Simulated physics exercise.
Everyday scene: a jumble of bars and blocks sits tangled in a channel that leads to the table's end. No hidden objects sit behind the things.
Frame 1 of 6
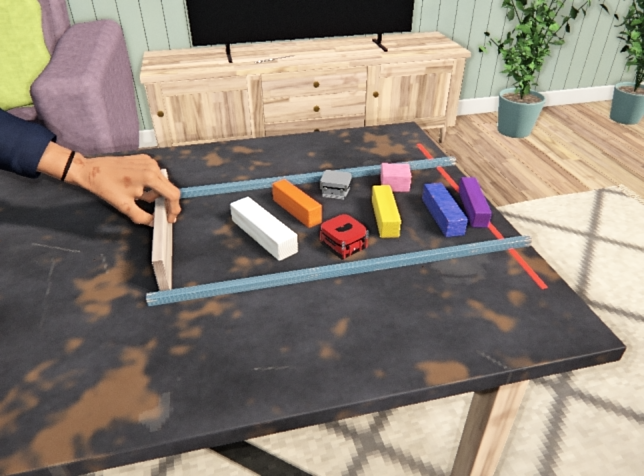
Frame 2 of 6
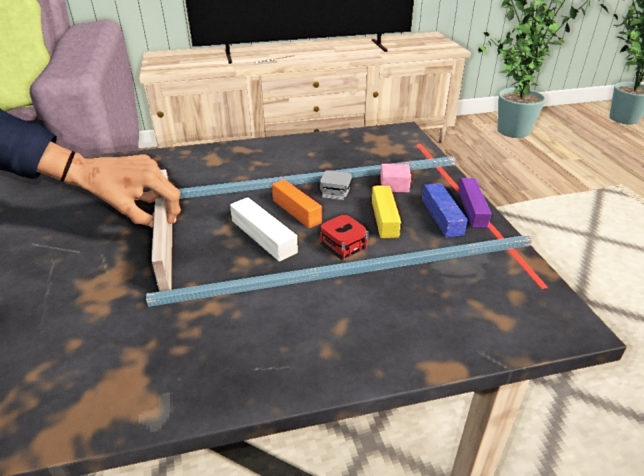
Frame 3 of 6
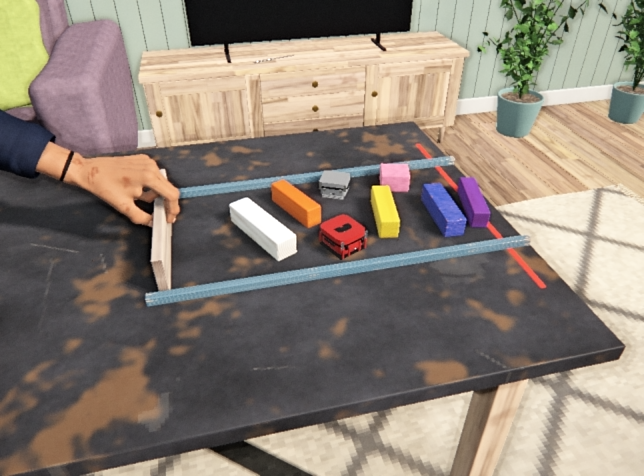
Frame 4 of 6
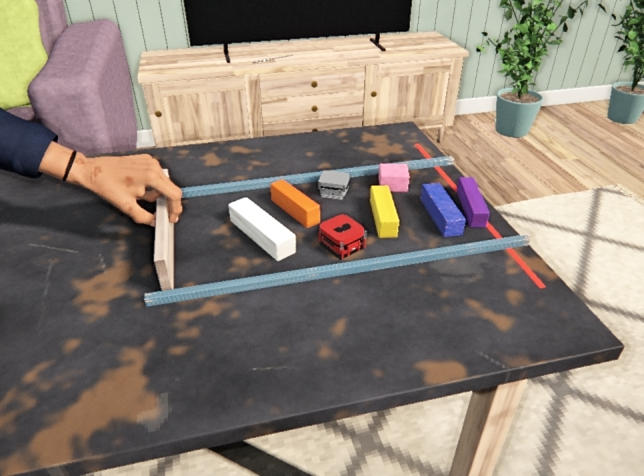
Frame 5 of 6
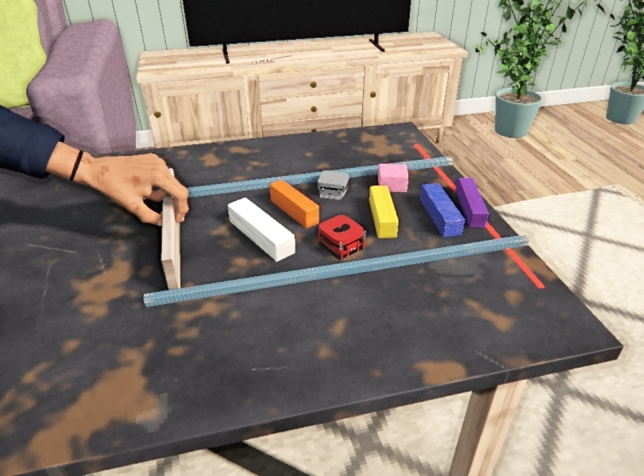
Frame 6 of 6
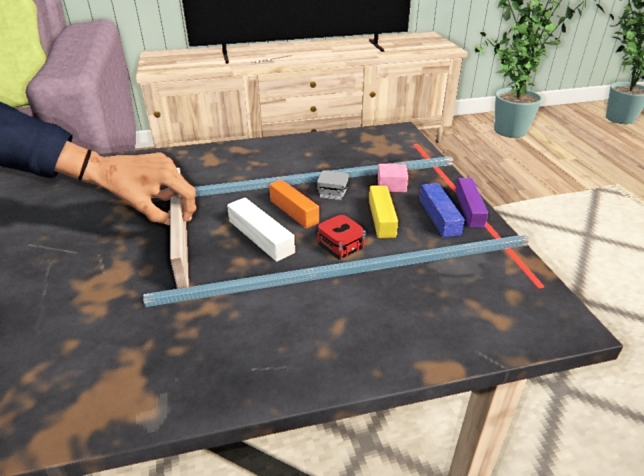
A hand held a wooden board upright at the left end of a channel of colourful bars and blocks on a dark table, then slid it slightly right, while the pieces stayed still.
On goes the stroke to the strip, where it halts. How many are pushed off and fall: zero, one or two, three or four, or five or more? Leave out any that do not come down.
After the push, at least five have dropped.
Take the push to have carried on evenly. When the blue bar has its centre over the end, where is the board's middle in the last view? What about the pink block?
When the blue bar crosses, the middle is near (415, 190); when the pink block crosses, near (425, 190).
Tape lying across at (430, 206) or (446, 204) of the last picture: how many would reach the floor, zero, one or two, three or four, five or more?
In order, you'd get either three or four falling, then either three or four.
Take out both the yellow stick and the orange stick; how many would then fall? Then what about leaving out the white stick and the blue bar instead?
Well, the first time you'd get 4, and the next time 4.
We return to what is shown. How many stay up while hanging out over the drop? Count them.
I'd say 0 of them.
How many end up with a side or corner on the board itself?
It ends up touching 1.
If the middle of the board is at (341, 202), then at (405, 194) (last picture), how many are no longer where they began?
First 6 and then 8.
Early on, none off yet; purple stick at rest near (471, 202); blue bar at rest near (440, 209); pink block at rest near (392, 178).
A while later, none off yet; purple stick at rest near (471, 202); blue bar at rest near (440, 209); pink block travelled a little near (403, 177).
Further along, none off yet; purple stick leaning well over near (505, 212); blue bar travelled about its own width near (495, 199); pink block travelled well along near (462, 175).
Finally, the number that fall off is five or more; lost, orange stick, red case, grey case, yellow stick, pink block, blue bar and purple stick.
